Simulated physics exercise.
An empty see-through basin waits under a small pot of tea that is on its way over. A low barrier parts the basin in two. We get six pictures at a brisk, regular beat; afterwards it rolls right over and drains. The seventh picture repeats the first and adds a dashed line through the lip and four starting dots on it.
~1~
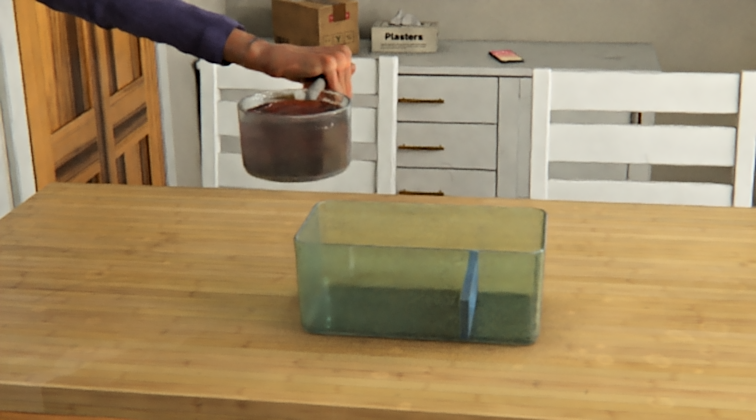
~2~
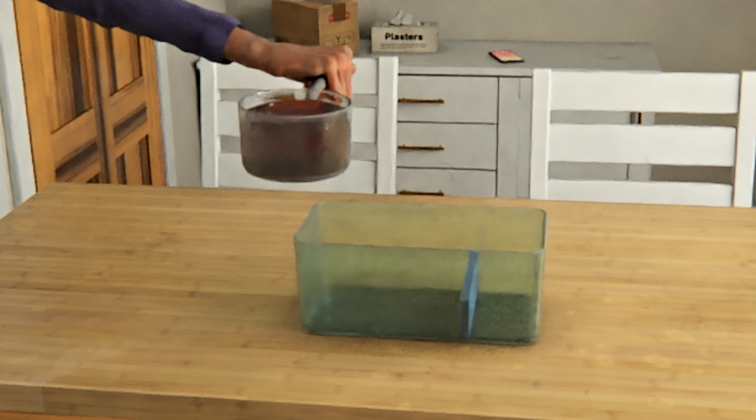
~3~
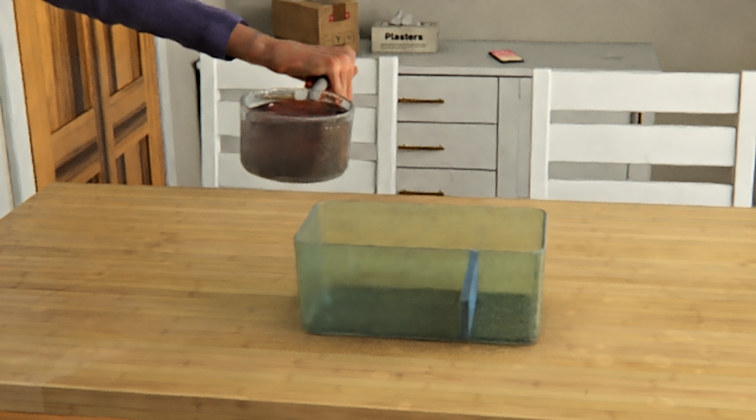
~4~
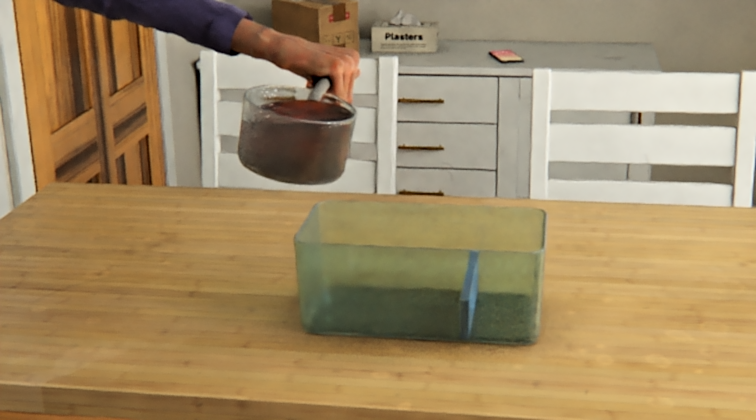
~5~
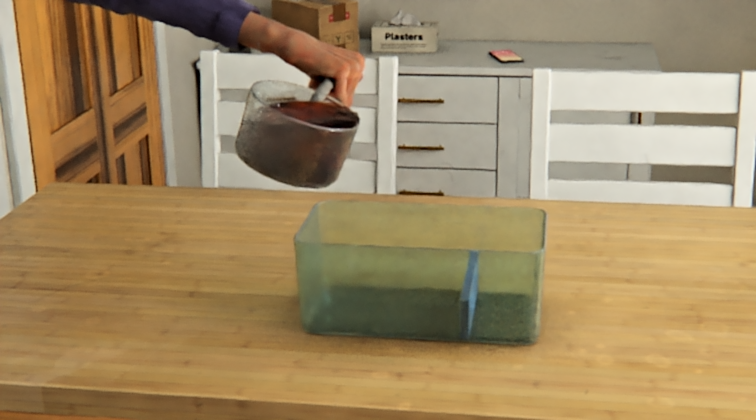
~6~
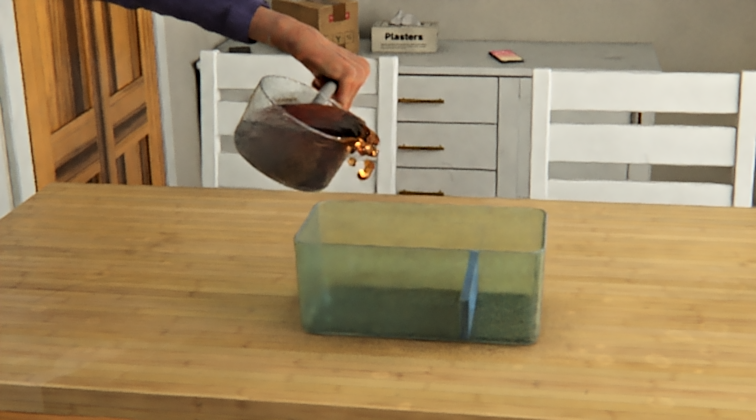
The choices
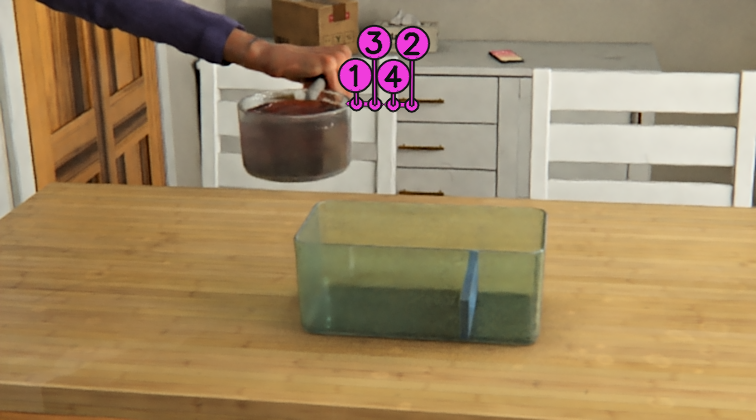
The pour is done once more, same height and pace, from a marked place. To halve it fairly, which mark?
Dot 2 does it best.
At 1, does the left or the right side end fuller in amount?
More ends on the left.
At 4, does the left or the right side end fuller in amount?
The left side.
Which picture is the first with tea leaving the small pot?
Picture 5.
On the marked copy, 1 at (356, 103); 2 at (411, 105); 3 at (374, 104); 4 at (393, 104).
With 1, about 97 % ends left of the wall and 3 % right of it.
With 2, about 50 % ends left of the wall and 49 % right of it.
With 3, about 98 % ends left of the wall and 2 % right of it.
With 4, about 81 % ends left of the wall and 19 % right of it.
